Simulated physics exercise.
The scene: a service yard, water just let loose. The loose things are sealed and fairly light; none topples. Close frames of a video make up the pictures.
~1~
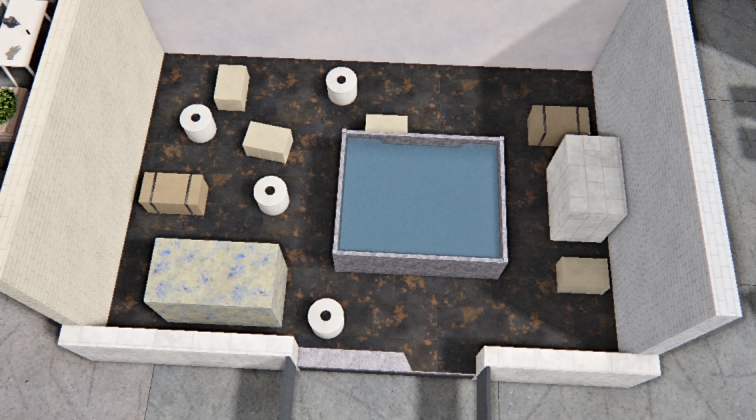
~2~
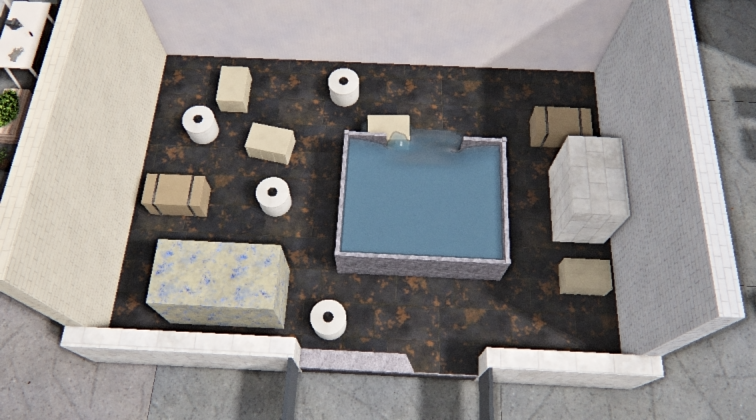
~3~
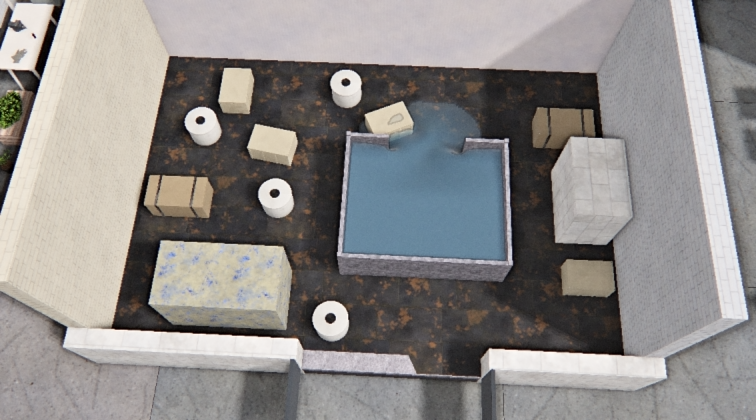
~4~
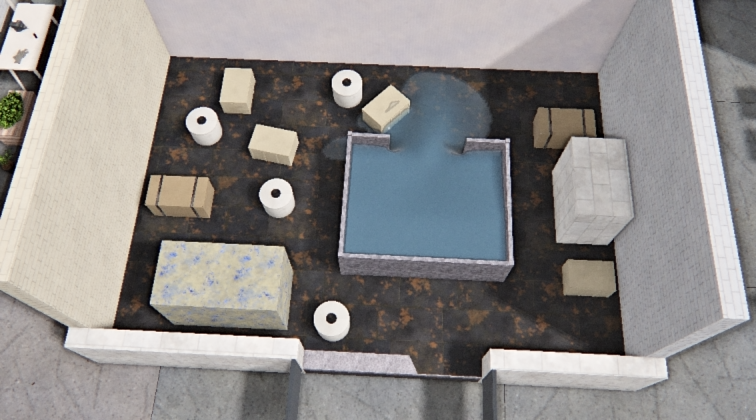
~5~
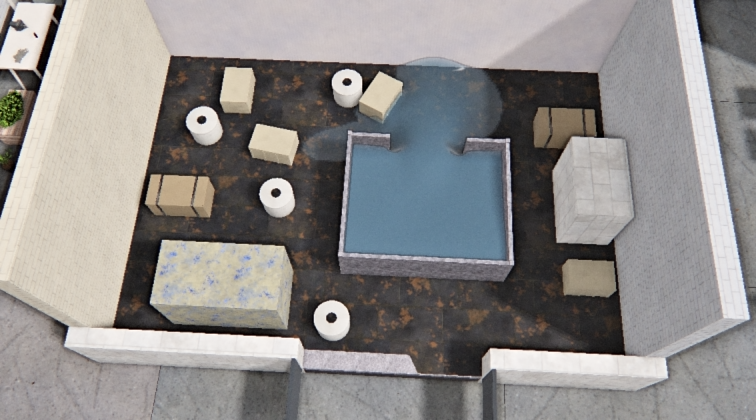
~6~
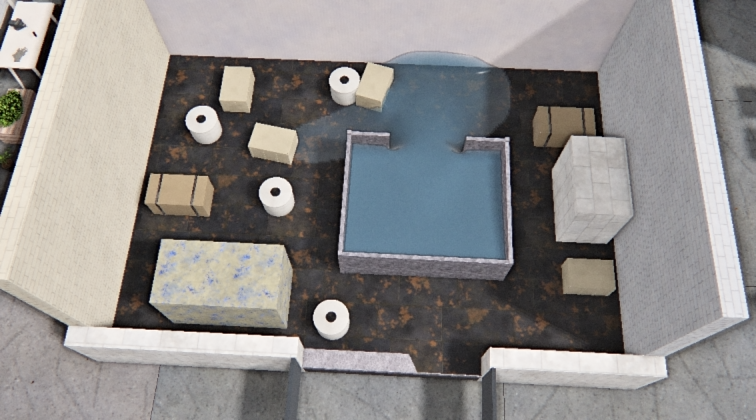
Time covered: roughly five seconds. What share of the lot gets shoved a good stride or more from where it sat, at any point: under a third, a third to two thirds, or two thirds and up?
A third to two thirds.
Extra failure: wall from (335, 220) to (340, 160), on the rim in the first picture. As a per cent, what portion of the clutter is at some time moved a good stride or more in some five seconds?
Near 60 %.
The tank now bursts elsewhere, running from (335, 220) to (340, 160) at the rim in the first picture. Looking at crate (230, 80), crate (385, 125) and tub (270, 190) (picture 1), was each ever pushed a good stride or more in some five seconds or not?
The first: Got that far; the second: Never got that far; the third: Got that far.
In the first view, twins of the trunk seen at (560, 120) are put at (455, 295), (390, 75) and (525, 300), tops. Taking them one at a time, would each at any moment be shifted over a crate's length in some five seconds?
In sequence: Hardly budges; knocked well away; hardly budges.
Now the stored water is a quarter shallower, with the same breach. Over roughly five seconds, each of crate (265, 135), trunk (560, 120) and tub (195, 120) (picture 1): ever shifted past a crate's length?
Fell short, went the distance, went the distance.
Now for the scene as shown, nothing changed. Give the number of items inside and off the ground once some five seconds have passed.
The number is 3.
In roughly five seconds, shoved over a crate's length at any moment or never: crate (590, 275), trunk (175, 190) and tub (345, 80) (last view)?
Never got far, went a long way, went a long way.
A moment on, 1 of 10 are well off their spots; 0 afloat.
Next, 2 of 10 are well off their spots; 1 afloat.
Later, 5 of 10 are well off their spots; 4 afloat.
In the end, 6 of 10 are well off their spots, and 6 have been at some point; 3 afloat.
